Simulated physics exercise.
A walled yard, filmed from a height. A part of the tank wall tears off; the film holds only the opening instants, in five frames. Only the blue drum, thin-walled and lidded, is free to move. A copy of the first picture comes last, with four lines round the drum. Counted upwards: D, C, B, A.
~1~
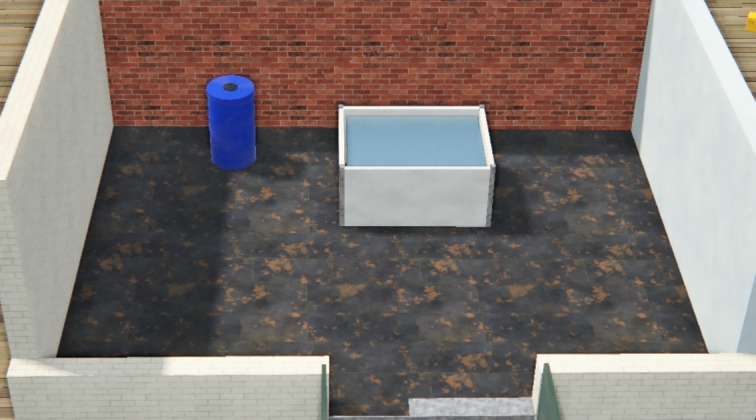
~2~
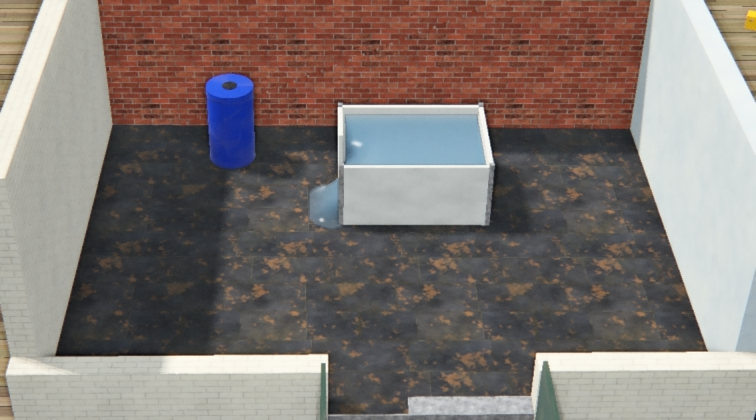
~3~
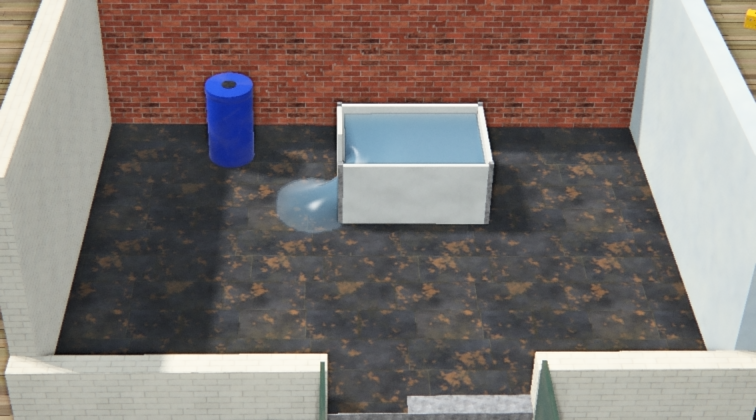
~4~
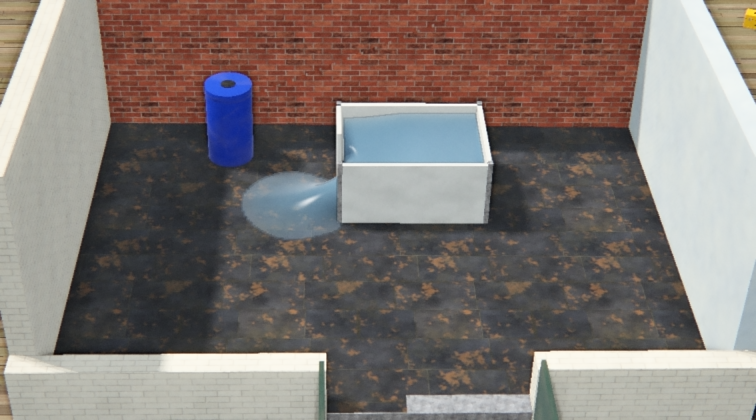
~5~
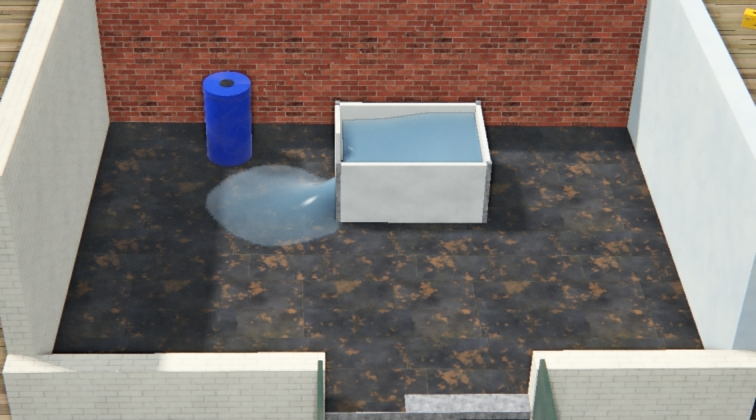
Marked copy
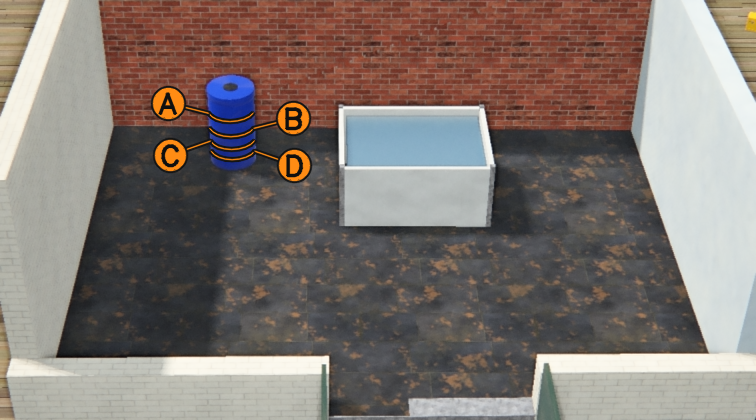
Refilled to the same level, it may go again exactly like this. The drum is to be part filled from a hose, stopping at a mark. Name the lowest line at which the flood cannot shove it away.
Mark D.
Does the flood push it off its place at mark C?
No, that is safe.
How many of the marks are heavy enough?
All of them.
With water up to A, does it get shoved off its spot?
No, that is safe.
On the marked copy, A at (229, 121); B at (230, 136); C at (231, 149); D at (232, 159); from the bottom up D, C, B, A.
With A, it does not move.
With B, it does not move.
With C, it does not move.
With D, it does not move.
